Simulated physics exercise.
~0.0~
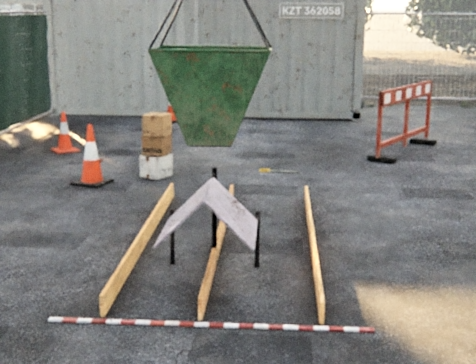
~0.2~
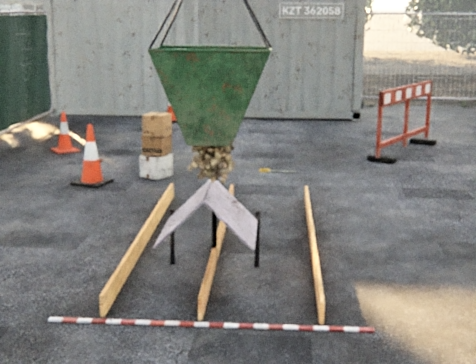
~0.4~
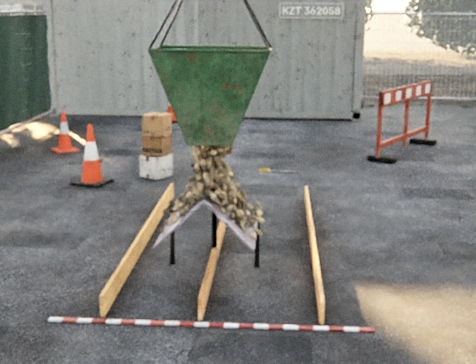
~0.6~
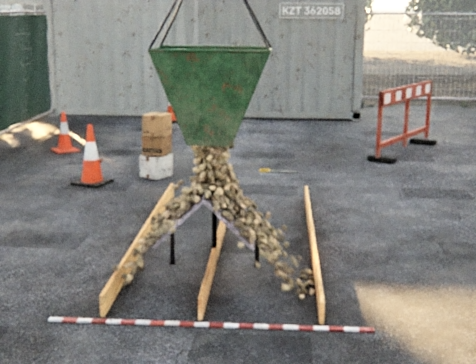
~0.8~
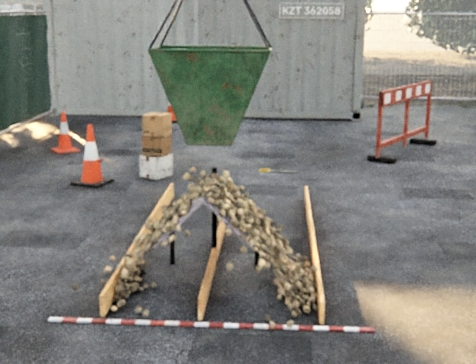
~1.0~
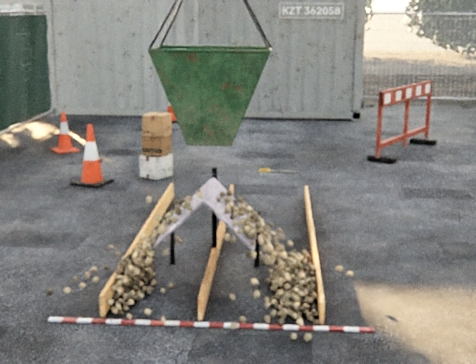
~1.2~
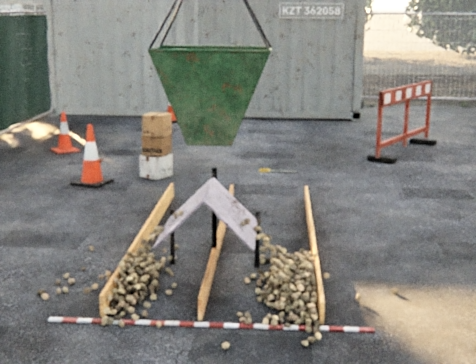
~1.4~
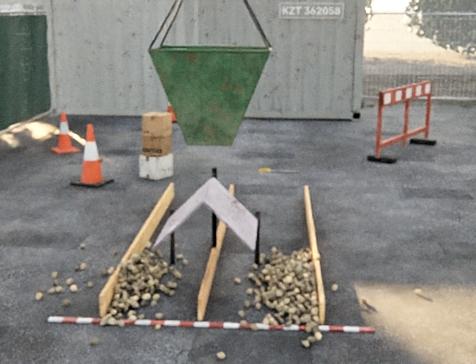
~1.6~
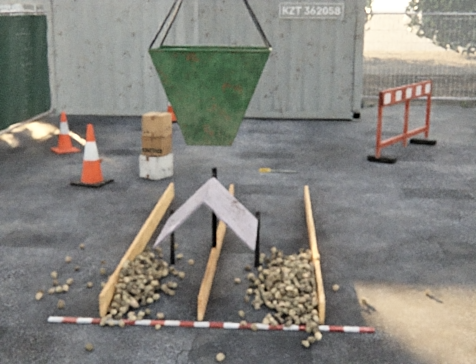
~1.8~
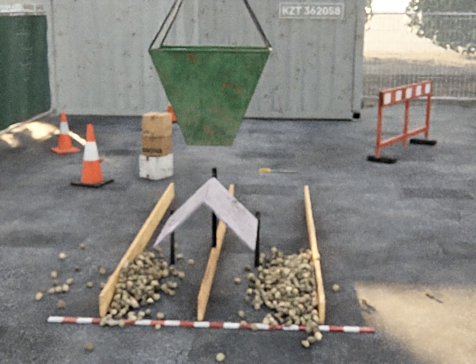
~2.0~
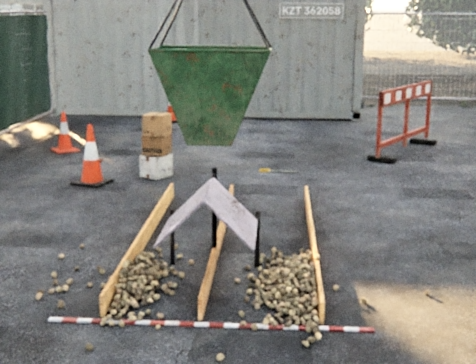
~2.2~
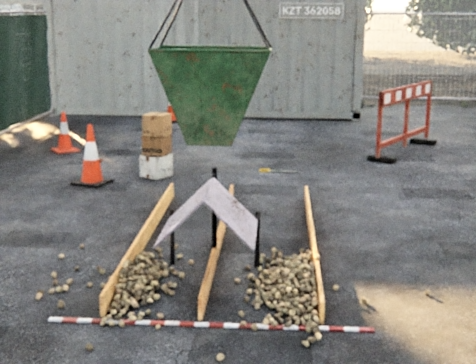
Stones poured from the bottom of a hanging green hopper onto a peaked metal plate, split both ways and tumbled down between three wooden boards, settling in two piles, the larger on the right, with a few strays scattered on the ground.
